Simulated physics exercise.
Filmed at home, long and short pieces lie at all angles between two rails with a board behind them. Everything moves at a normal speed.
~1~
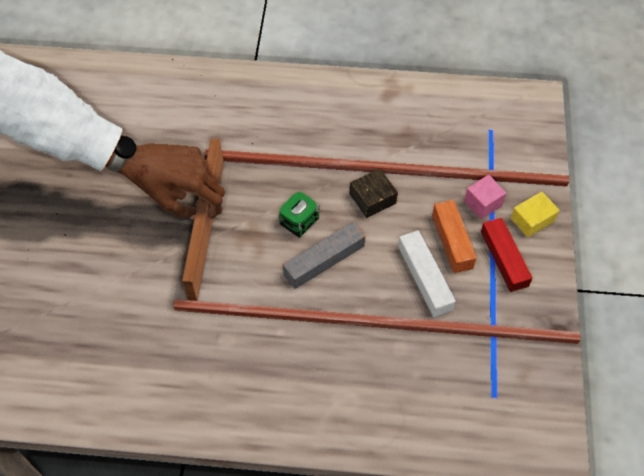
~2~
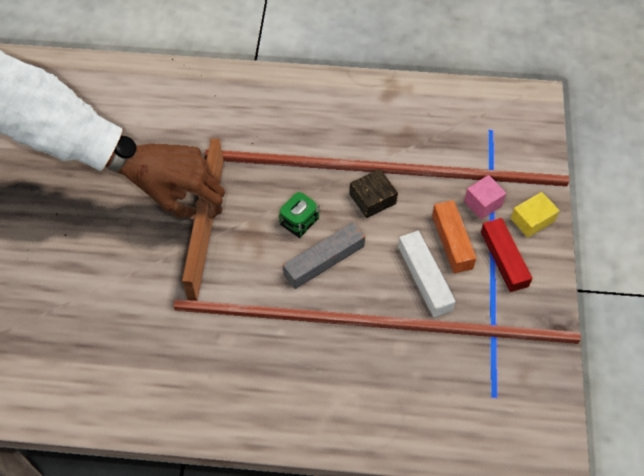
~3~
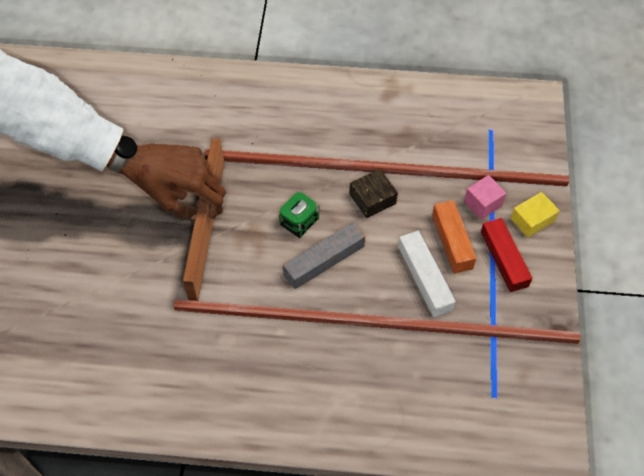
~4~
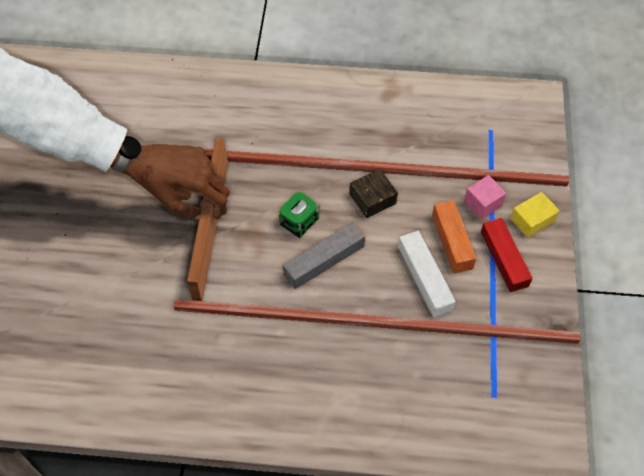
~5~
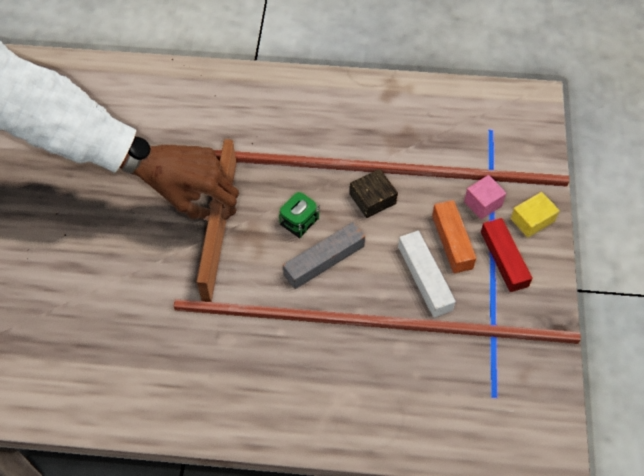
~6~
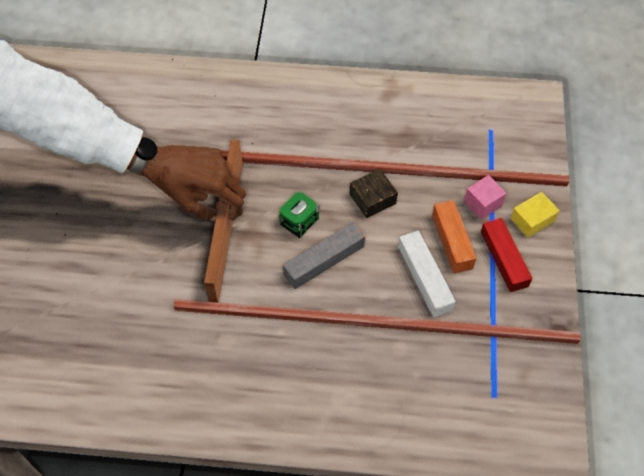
A hand sliding a wooden board slightly right between two rails, with scattered colourful blocks lying still near a blue line.
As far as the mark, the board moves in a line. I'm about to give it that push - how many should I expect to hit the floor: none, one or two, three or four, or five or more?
Expect one or two.
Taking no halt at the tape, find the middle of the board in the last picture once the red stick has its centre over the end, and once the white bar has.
The middle is at (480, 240) when it's the red stick, and at (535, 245) when it's the white bar.
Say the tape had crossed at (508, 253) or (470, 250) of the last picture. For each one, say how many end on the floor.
Respectively 2 and 0.
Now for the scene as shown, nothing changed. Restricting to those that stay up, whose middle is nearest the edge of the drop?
Orange bar.
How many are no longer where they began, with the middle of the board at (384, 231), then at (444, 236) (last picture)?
In order, the tallies are 5 and 8.
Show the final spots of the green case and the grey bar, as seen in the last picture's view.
Answer: First (507, 219), after that (520, 265).
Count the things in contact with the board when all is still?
It adds up to 3.
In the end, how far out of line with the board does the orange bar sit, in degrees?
It sits some 30° out of line.
Early on, none off yet; yellow block at rest near (535, 215); red stick at rest near (506, 254); pink block at rest near (485, 197).
Finally, the number that fall off is one or two; lost, red stick and yellow block.
